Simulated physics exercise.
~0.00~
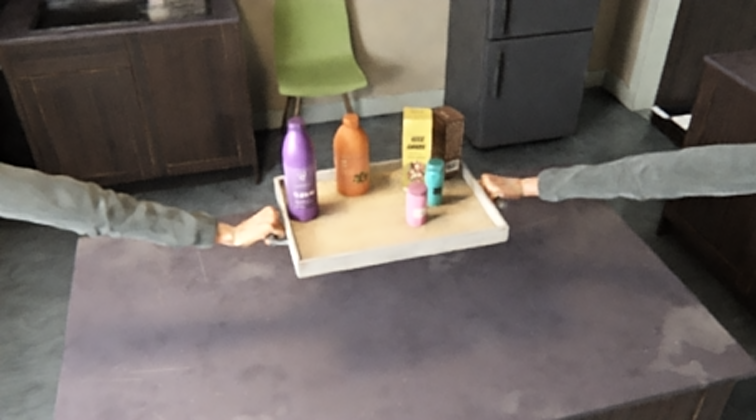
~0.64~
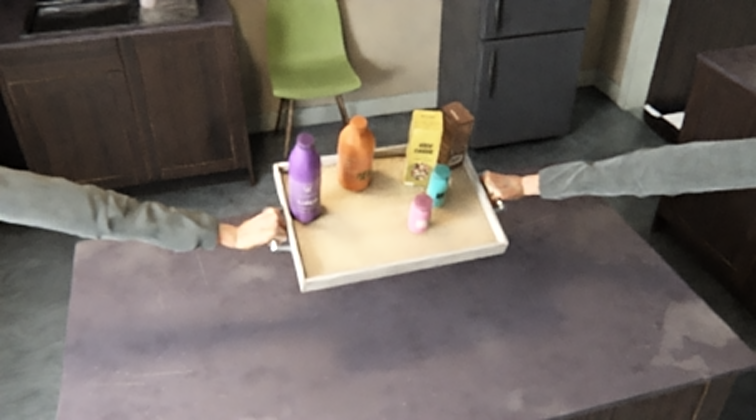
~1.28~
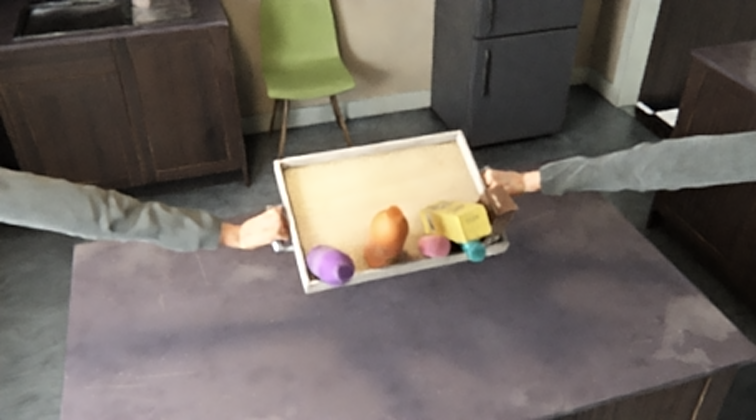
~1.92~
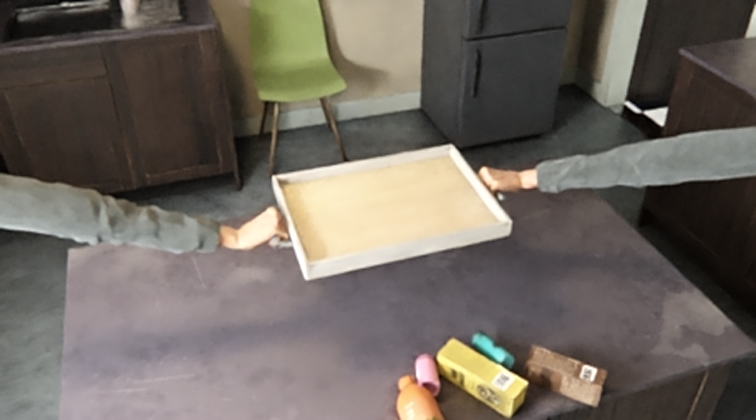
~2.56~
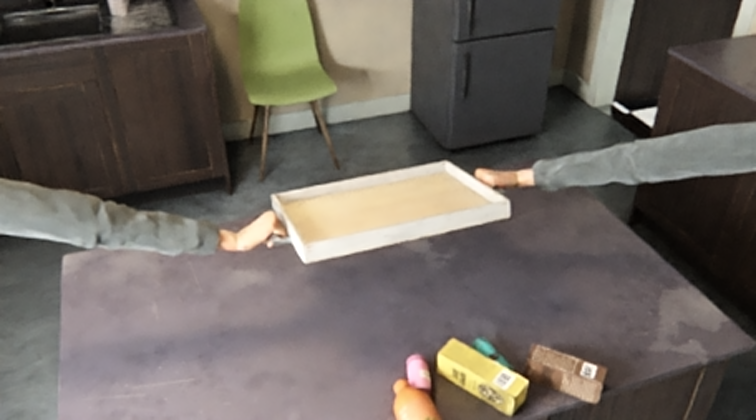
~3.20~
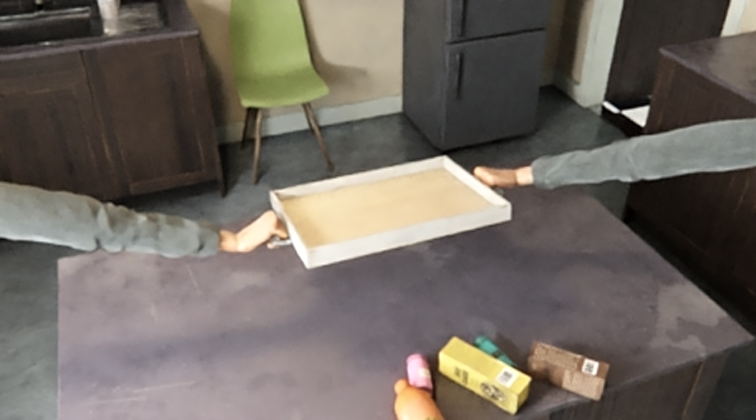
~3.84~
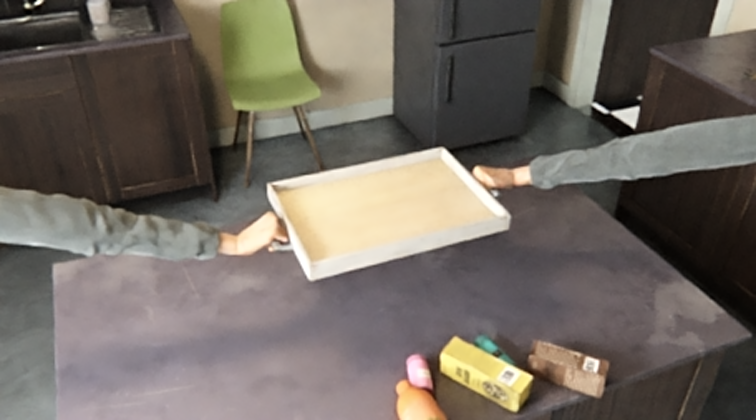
In this clip, two hands hold a tray of bottles, shakers and cartons above a dark table and tip its near edge down until everything slides off, then level the empty tray, leaving the cartons, shakers and orange bottle lying on the table.
